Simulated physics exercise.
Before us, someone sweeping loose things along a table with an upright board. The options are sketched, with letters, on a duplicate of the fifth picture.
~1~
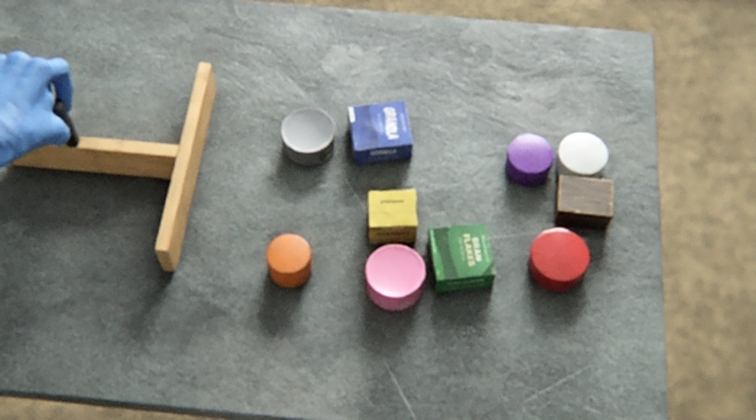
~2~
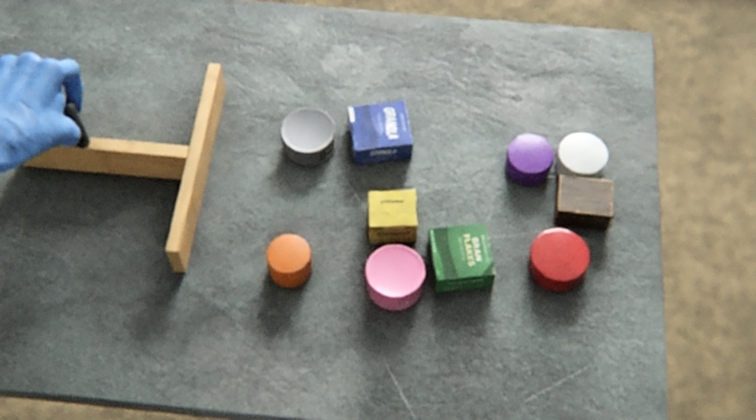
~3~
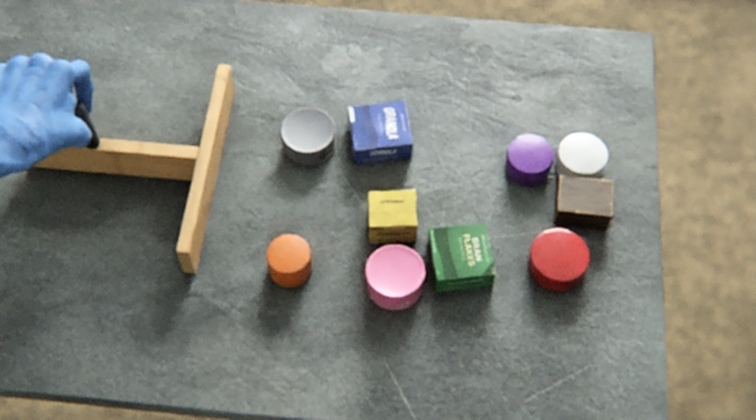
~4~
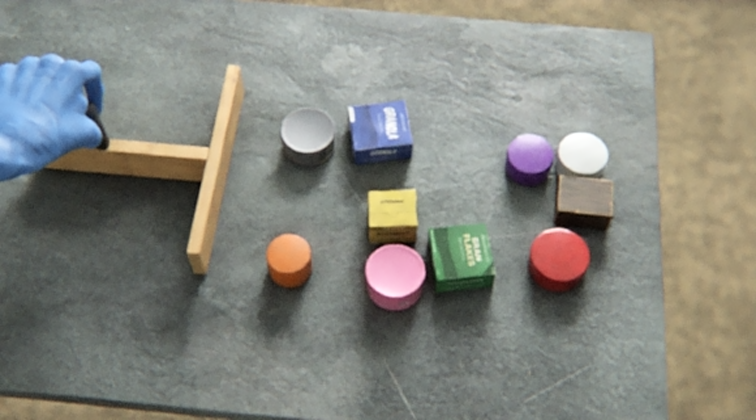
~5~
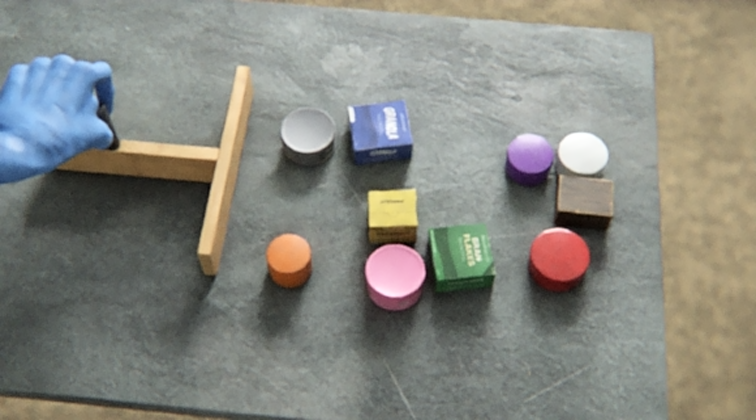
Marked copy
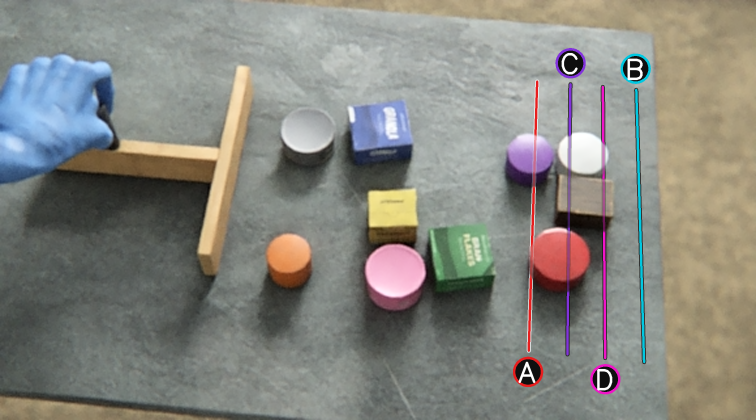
On a dark grey tabletop, a blue-gloved hand slid a T-shaped wooden board slowly to the right, closing some of the gap to the scattered tins and small boxes, which all stayed still.
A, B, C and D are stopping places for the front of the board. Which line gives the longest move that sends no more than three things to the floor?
Up to line C.
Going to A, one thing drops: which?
The red pot goes over.
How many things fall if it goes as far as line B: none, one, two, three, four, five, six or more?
Six or more.
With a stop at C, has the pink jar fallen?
No.
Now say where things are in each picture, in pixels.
In the first picture, board (184, 151); black block (583, 203); orange tin (289, 261).
In the second picture, board (194, 152); red pot (558, 261).
In the third picture, board (204, 153); purple tin (529, 160).
In the fourth picture, board (215, 154); white tin (581, 160).
In the fifth picture, board (225, 155); yellow box (392, 217); pink jar (395, 278); black block (583, 203).
On the marked copy, A at (533, 206); B at (640, 216); C at (569, 209); D at (604, 212).
Following C. Soon after the start, board (348, 166); pink jar (414, 282); orange tin (365, 268).
Later, board (473, 177); red pot (611, 268); white tin (598, 163).
In the end, board (570, 185); red pot over the edge; black block (654, 223); one fallen.
As for the rest, A is within the limit but short; B drops eight; D drops four.
